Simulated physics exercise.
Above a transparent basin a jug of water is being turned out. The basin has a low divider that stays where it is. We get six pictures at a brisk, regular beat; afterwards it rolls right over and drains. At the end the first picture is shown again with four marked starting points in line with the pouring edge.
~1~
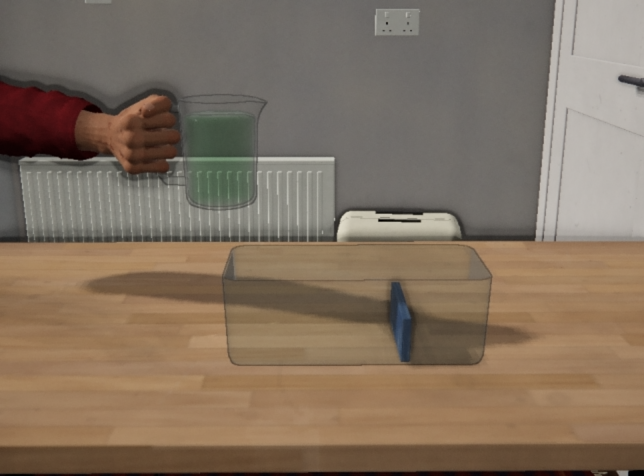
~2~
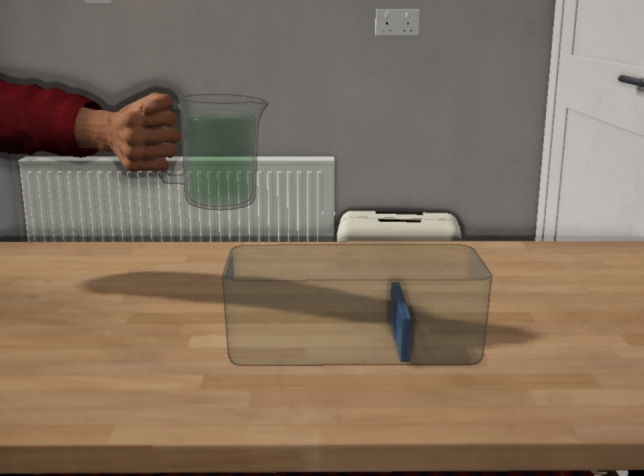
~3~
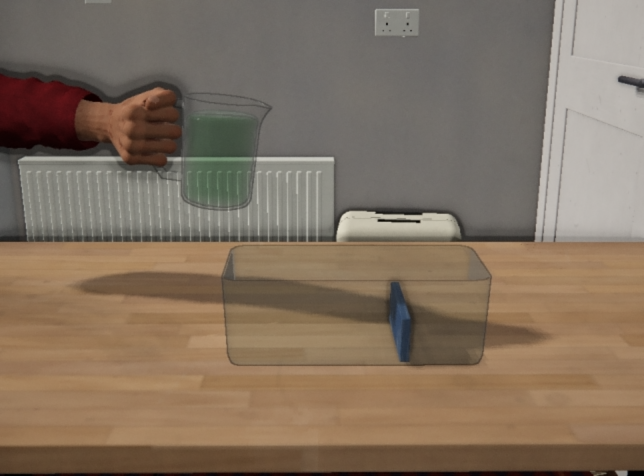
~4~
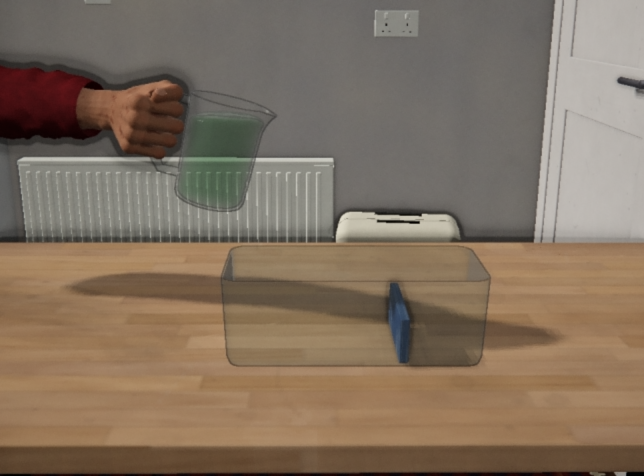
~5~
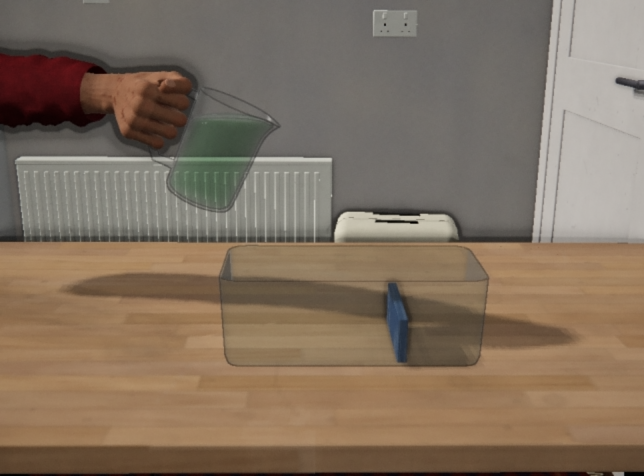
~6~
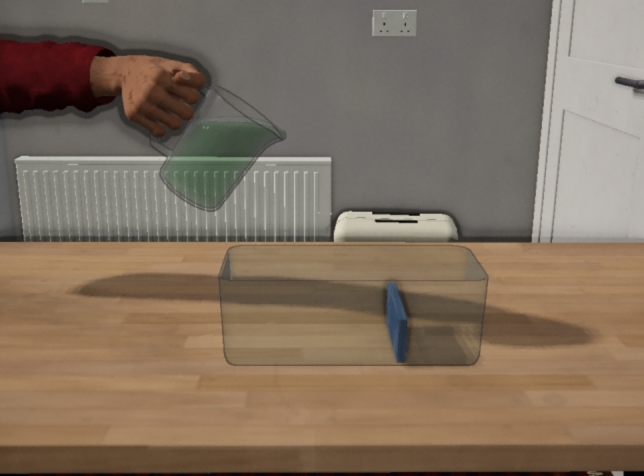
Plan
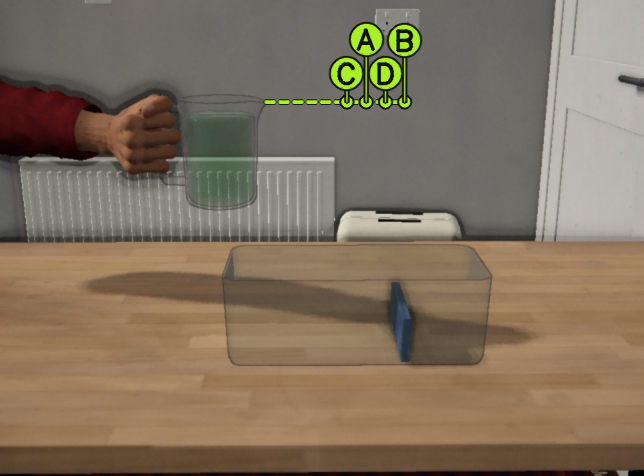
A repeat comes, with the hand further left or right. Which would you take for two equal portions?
C is best.
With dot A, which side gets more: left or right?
The right side.
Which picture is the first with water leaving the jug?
Picture 6.
On the marked copy, A at (366, 101); B at (404, 102); C at (346, 101); D at (385, 101).
With A, about 12 % ends left of the wall and 85 % right of it; 3 % is lost outside.
With B, about 24 % ends left of the wall and 73 % right of it.
With C, about 44 % ends left of the wall and 55 % right of it.
With D, about 24 % ends left of the wall and 71 % right of it; 5 % is lost outside.
